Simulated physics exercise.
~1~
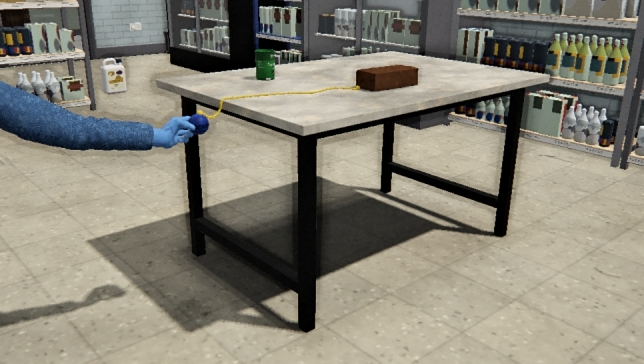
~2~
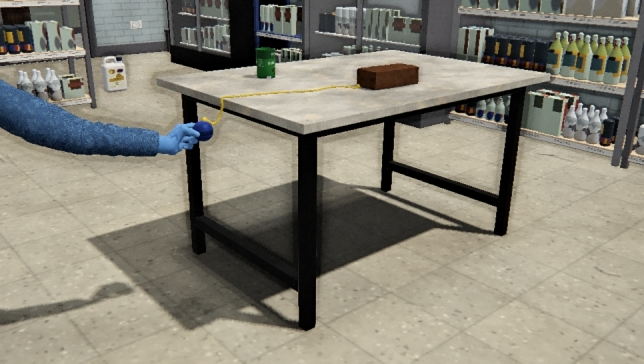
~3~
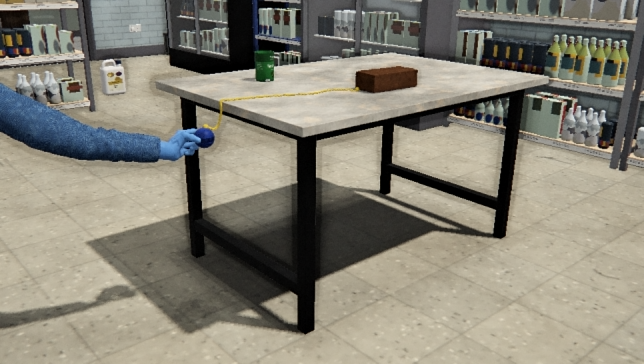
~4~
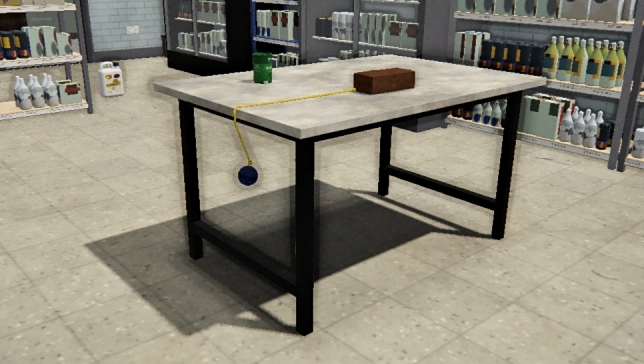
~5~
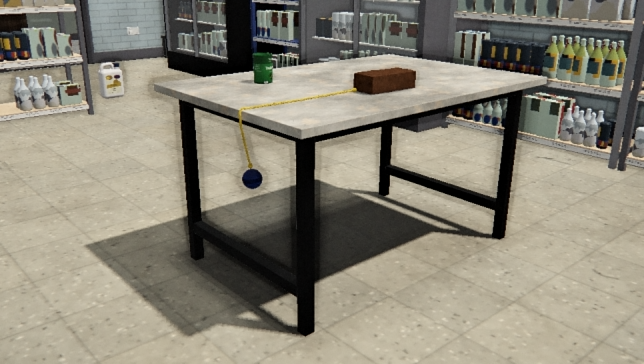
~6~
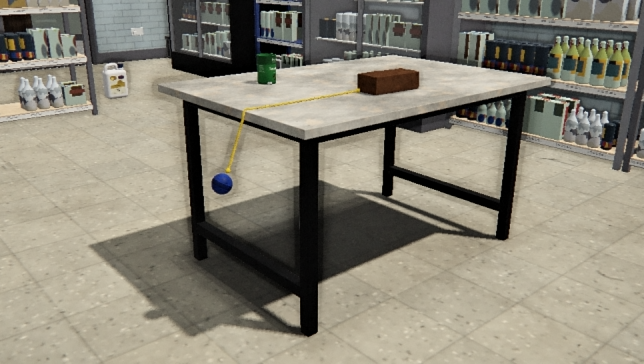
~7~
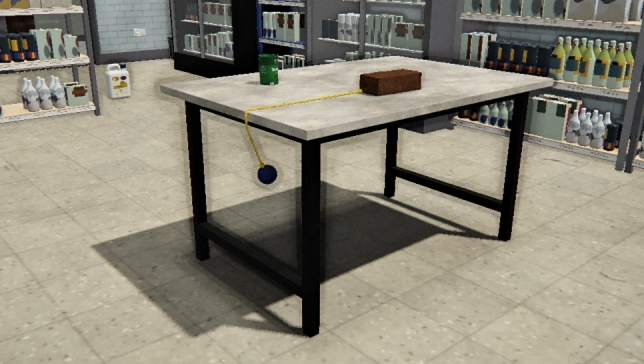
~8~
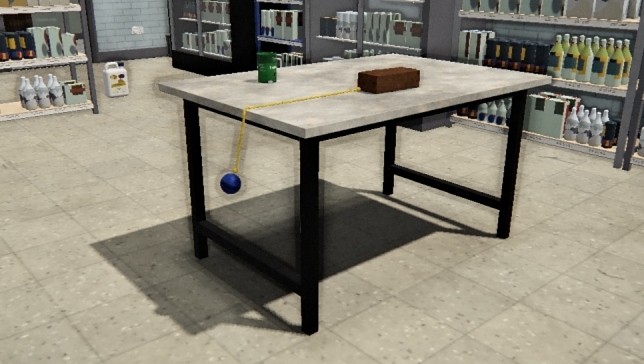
In a shop aisle, a gloved hand releases a blue ball, which drops and swings on a yellow cord from a table.
